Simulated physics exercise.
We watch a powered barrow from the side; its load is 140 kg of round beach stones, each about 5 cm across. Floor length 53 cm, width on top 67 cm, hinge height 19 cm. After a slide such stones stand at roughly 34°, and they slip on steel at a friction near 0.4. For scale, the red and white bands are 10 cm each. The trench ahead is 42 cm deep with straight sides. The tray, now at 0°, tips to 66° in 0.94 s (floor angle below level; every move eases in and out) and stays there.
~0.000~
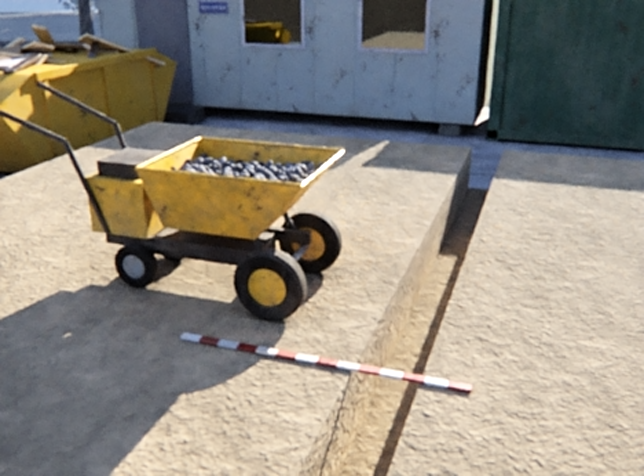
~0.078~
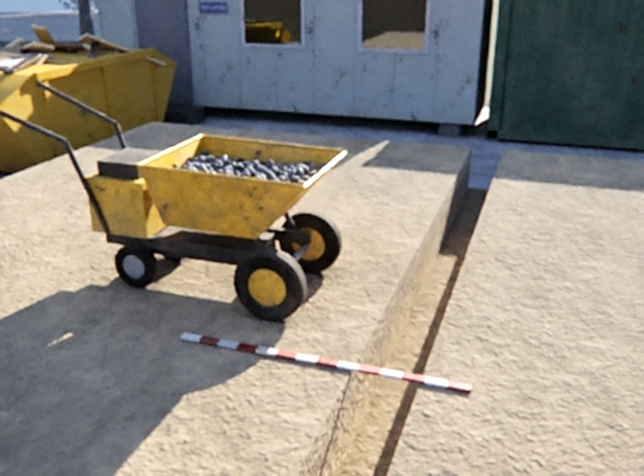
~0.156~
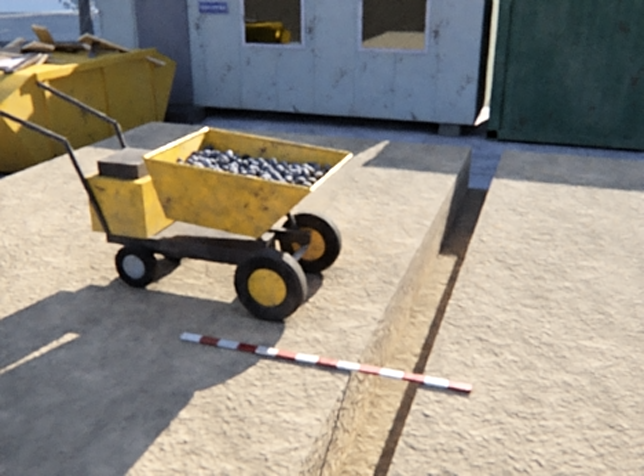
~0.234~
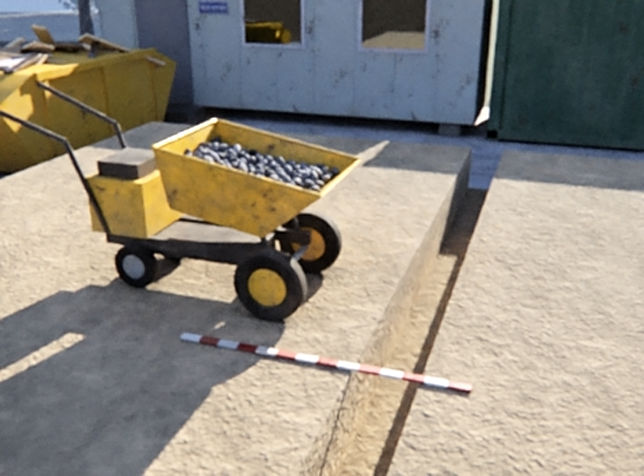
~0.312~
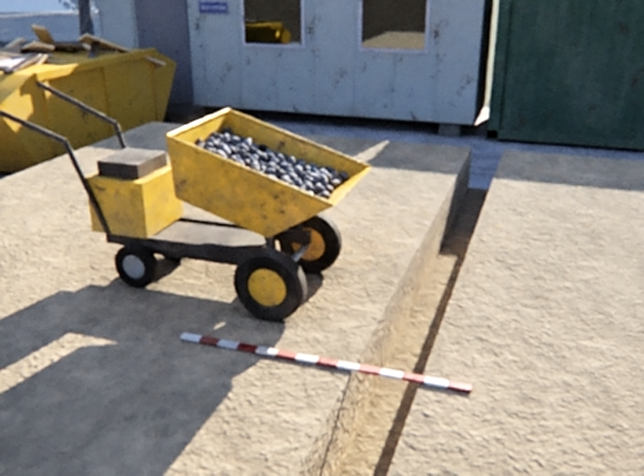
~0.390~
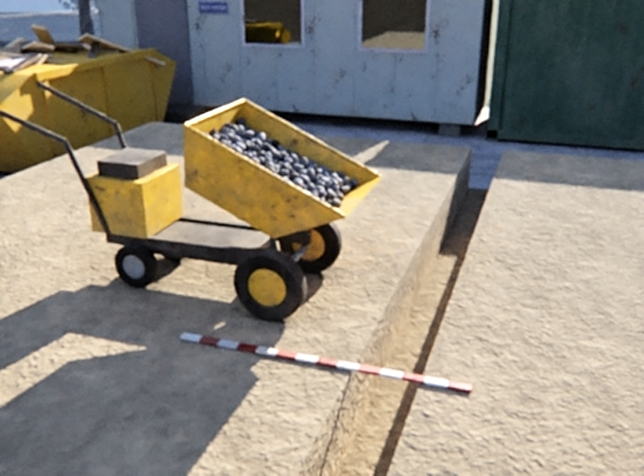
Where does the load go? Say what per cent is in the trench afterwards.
Close to 60 in a hundred.
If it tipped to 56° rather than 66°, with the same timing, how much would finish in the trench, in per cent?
It would be near 55 per cent.
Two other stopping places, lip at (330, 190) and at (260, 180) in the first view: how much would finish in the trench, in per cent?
First some 30, then 95 per cent.
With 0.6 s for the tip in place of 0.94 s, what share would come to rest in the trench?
Then about 45 per cent.
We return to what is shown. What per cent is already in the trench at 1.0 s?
Some 20 per cent.
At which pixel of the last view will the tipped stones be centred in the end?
Around (433, 361).
After 0.7 s the floor is at 55°; 100 % in the tray; the foremost stones are at (379, 244).
After 1.0 s the floor is at 66°; 71 % in the tray, 21 % in the trench, 8 % past the trench; the foremost stones are at (469, 322).
After 1.4 s the floor is at 66°; 27 % in the tray, 35 % in the trench, 38 % past the trench; the foremost stones are at (611, 351).
After 3.3 s the floor is at 66°; 0 % in the tray, 60 % in the trench, 40 % past the trench; the foremost stones are past the picture's edge.
